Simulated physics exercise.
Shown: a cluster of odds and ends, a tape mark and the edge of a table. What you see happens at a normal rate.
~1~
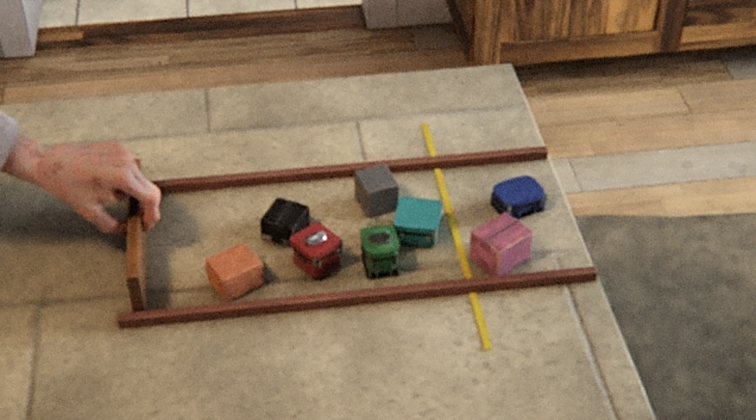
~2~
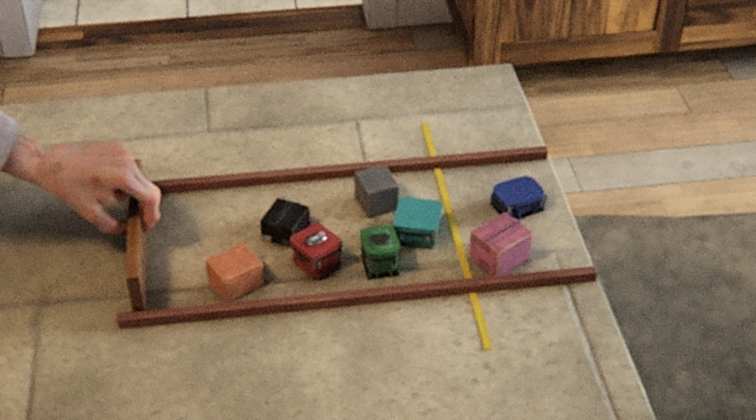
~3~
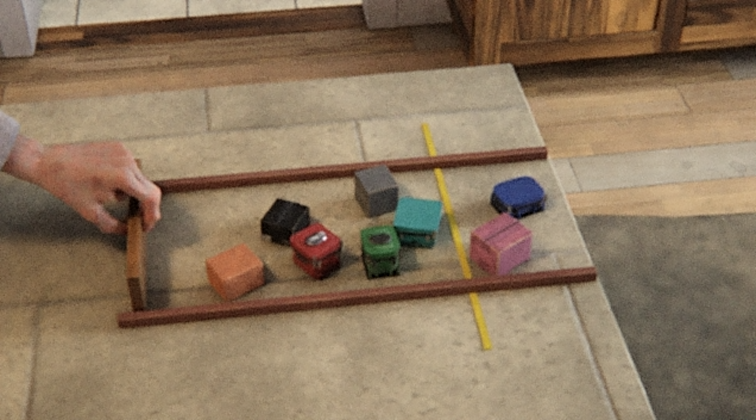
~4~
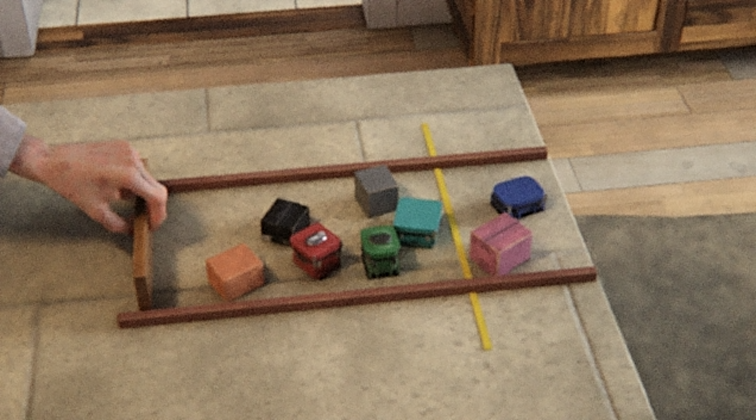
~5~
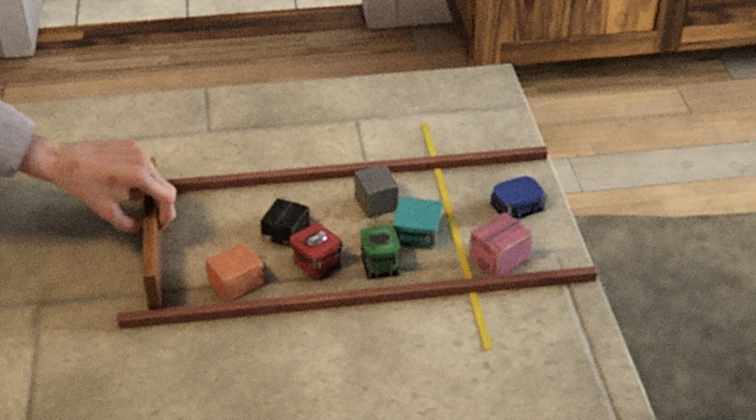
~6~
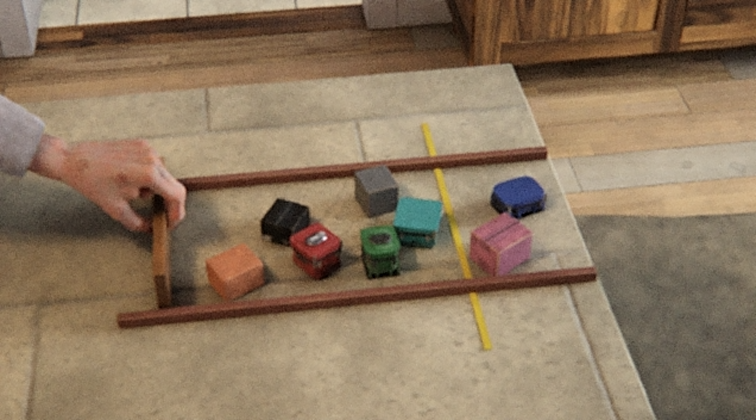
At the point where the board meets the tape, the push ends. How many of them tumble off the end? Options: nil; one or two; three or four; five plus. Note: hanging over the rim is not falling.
Nil.
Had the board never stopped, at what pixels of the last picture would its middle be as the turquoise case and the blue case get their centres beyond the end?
For the turquoise case, about (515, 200); for the blue case, about (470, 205).
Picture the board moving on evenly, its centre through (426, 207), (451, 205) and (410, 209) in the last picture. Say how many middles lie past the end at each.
Going through the three positions, you'd get 0, 0 and 0.
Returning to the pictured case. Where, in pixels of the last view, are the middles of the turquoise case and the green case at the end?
First (510, 211), then (522, 239).
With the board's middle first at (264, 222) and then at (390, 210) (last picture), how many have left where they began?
The count is 3 at the first point and 7 at the second.
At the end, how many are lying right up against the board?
It touches 4.
Soon after, none off yet; blue case at rest near (518, 199); pink box at rest near (501, 245); turquoise case at rest near (418, 224).
In the end, the number that fall off is zero.
